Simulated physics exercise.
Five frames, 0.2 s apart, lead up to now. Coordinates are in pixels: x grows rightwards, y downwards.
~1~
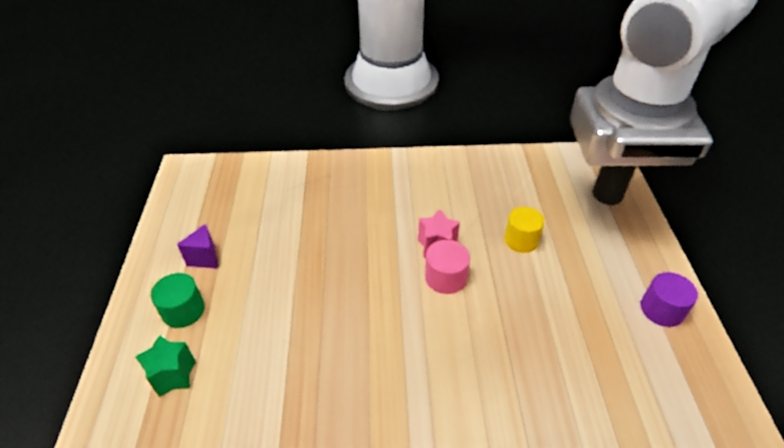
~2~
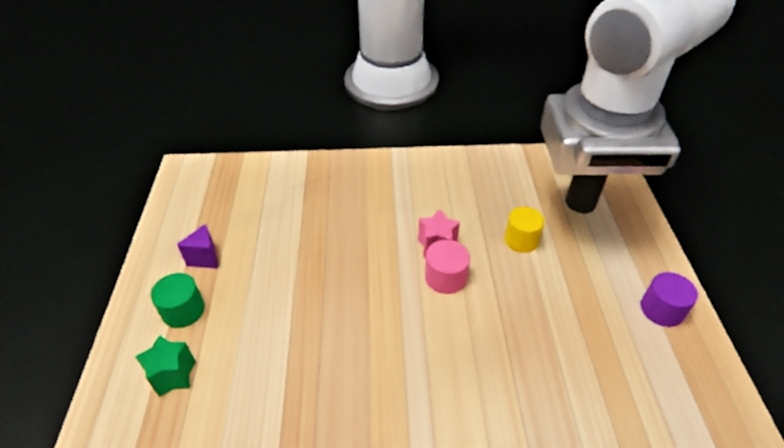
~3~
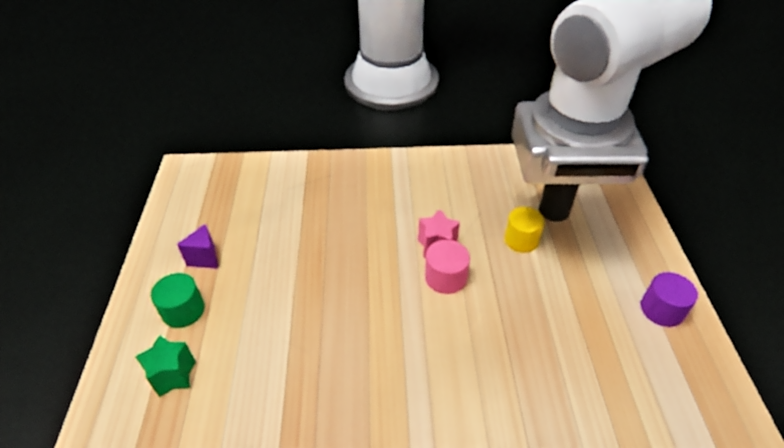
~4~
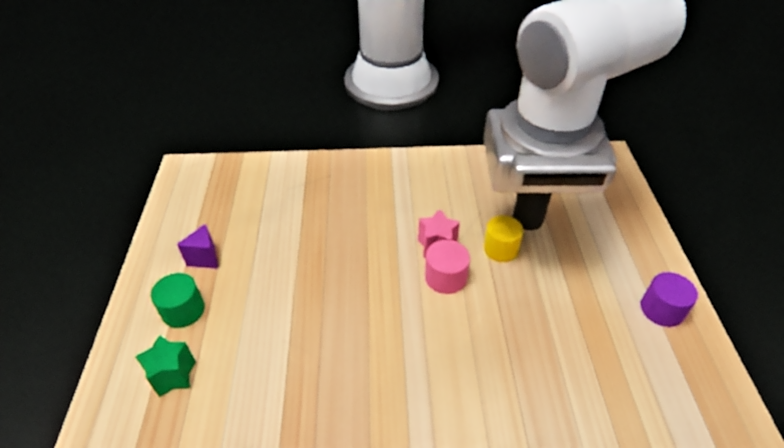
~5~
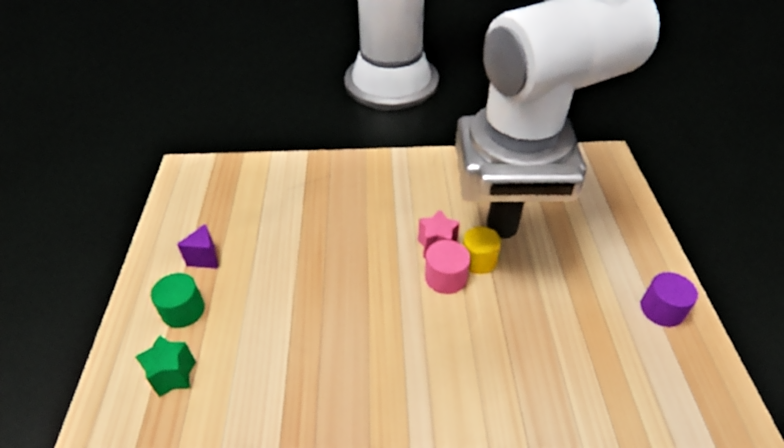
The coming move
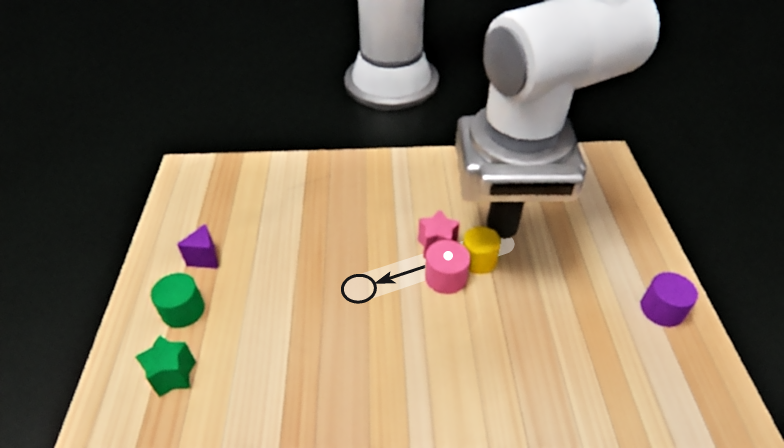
A robot arm moves left and pushes the yellow round block beside the pink blocks.
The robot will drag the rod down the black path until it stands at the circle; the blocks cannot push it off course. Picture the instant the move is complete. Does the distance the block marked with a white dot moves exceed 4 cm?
Short answer: Yes.
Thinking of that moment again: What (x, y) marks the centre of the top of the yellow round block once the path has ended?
Just about (451, 268).
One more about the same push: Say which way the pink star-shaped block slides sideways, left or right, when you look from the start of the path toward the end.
Toward the right.
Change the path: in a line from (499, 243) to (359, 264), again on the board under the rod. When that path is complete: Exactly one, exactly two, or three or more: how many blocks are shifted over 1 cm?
This push will displace three or more blocks.
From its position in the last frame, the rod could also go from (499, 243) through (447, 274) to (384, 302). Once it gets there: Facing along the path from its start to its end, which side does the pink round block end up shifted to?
My prediction: Leftwards.
The line goes from (499, 243) to (359, 288); the dot is on the pink round block.
The first path, step by step. One third of the way, rod (456, 242); pink star-shaped block (429, 224); pink round block (422, 282); yellow round block (455, 262).
Two thirds of the way, rod (408, 257); pink star-shaped block (411, 224), turned 55° clockwise; pink round block (419, 289); yellow round block (451, 268).
At the end, rod (358, 274); pink star-shaped block (411, 224), turned 55° clockwise; pink round block (419, 289); yellow round block (451, 268).
